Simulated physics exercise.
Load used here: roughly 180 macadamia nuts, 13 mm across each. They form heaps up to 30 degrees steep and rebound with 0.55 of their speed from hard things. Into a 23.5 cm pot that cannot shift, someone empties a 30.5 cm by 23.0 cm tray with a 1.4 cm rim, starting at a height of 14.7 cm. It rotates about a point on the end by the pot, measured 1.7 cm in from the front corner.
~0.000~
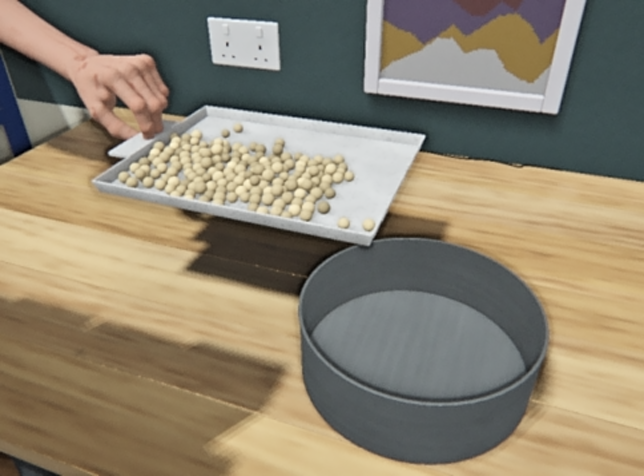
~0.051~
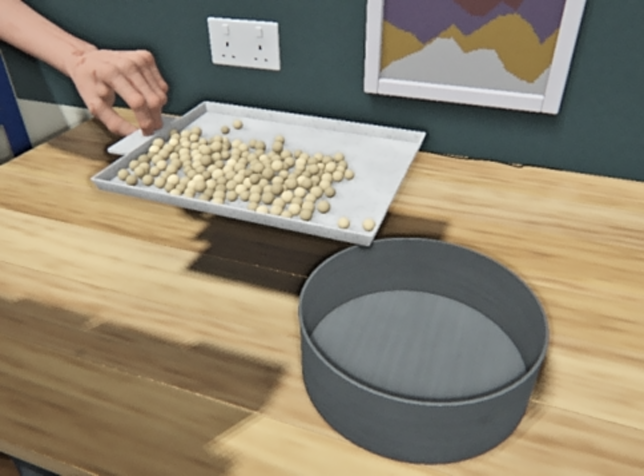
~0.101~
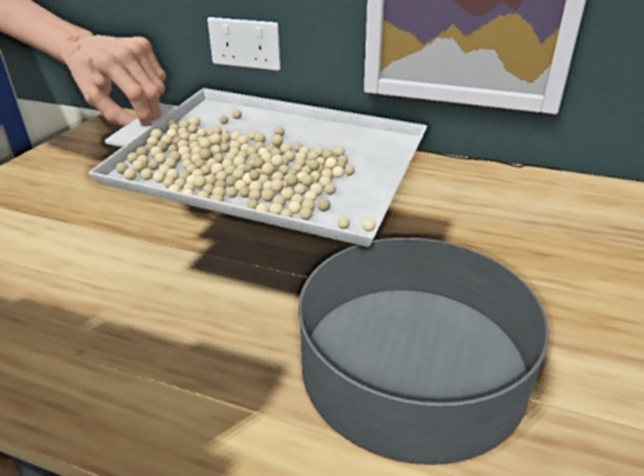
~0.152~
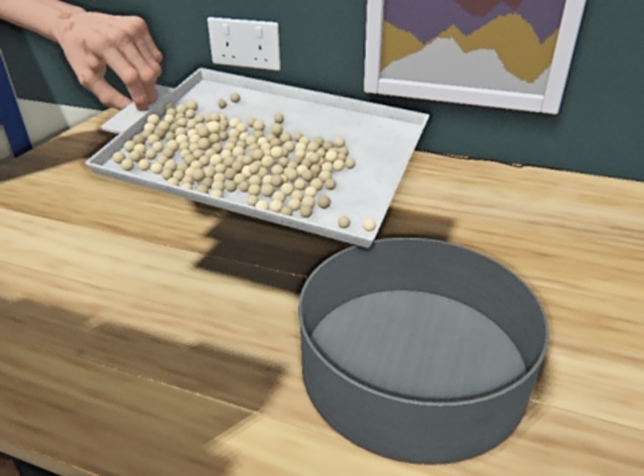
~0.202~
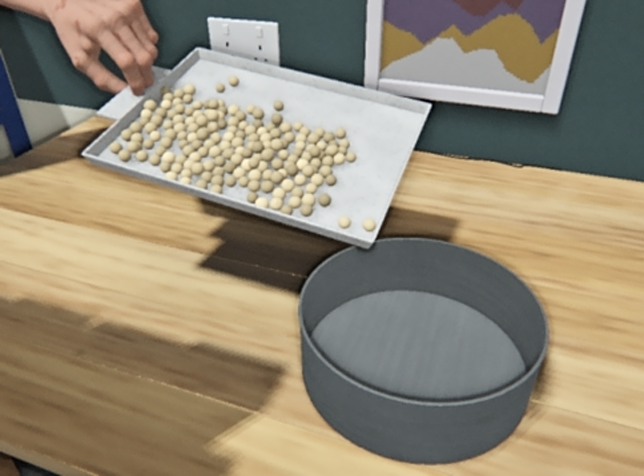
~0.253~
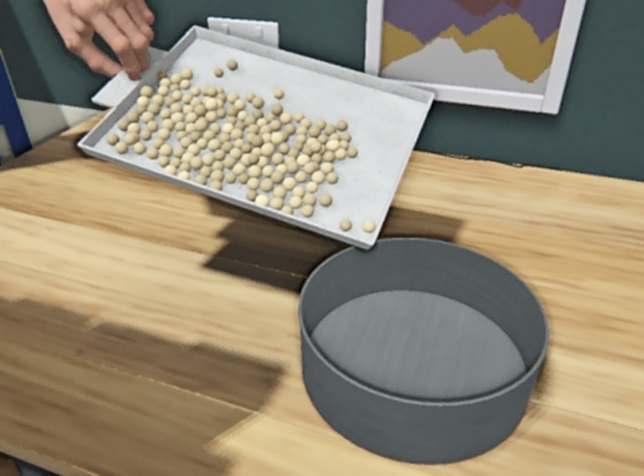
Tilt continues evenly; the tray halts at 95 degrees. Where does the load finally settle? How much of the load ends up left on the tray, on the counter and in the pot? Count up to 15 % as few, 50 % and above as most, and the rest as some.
My estimate: Left on the tray few, counter some, pot most.
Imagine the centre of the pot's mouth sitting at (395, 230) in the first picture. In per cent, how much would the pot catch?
Share in pot at that spot: Some 0 in a hundred.
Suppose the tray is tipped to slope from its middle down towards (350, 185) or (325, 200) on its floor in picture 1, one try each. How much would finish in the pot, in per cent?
Estimate: Some 75 % and some 100 % respectively.
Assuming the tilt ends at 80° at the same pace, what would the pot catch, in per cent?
Around 70 per cent, then.
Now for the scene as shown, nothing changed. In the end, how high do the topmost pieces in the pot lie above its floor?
2.5 cm.
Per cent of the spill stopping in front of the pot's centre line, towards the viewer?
I'd put it at around 100 per cent.
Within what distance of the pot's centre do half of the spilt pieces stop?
Some 22 cm, give or take.
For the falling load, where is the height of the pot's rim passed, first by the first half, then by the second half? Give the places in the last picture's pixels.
It passes about (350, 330) first and (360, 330) afterwards.
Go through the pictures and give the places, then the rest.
Tray tilt 0 degrees, front corners at (97, 180) and (369, 232); middle of the pieces at (241, 171); pot at (420, 306), in the first picture.
Tray tilt 1 degrees, front corners at (97, 178) and (369, 233); middle of the pieces at (240, 169), in the second picture.
Tray tilt 4 degrees, front corners at (95, 171) and (369, 234), lowest corner right front; middle of the pieces at (240, 162), in the third picture.
Tray tilt 9 degrees, front corners at (91, 162) and (369, 236), lowest corner right front; middle of the pieces at (239, 153), in the fourth picture.
Tray tilt 14 degrees, front corners at (88, 152) and (370, 238), lowest corner right front; middle of the pieces at (238, 144), in the fifth picture.
Tray tilt 19 degrees, front corners at (84, 143) and (370, 240), lowest corner right front; middle of the pieces at (237, 135); pot at (420, 306). Its pace works out near 100 degrees a second, in the sixth picture.
After 0.63 s, tilt 56 degrees; the tray holds 100 %, the pot 0 %.
After 0.87 s, tilt 80 degrees; the tray holds 75 %, the pot 10 %.
After 1.23 s, tilt 95 degrees; the tray holds 0 %, the pot 75 %.
At rest (2.1 s), tray 0 %, counter 25 %, pot 75 %.
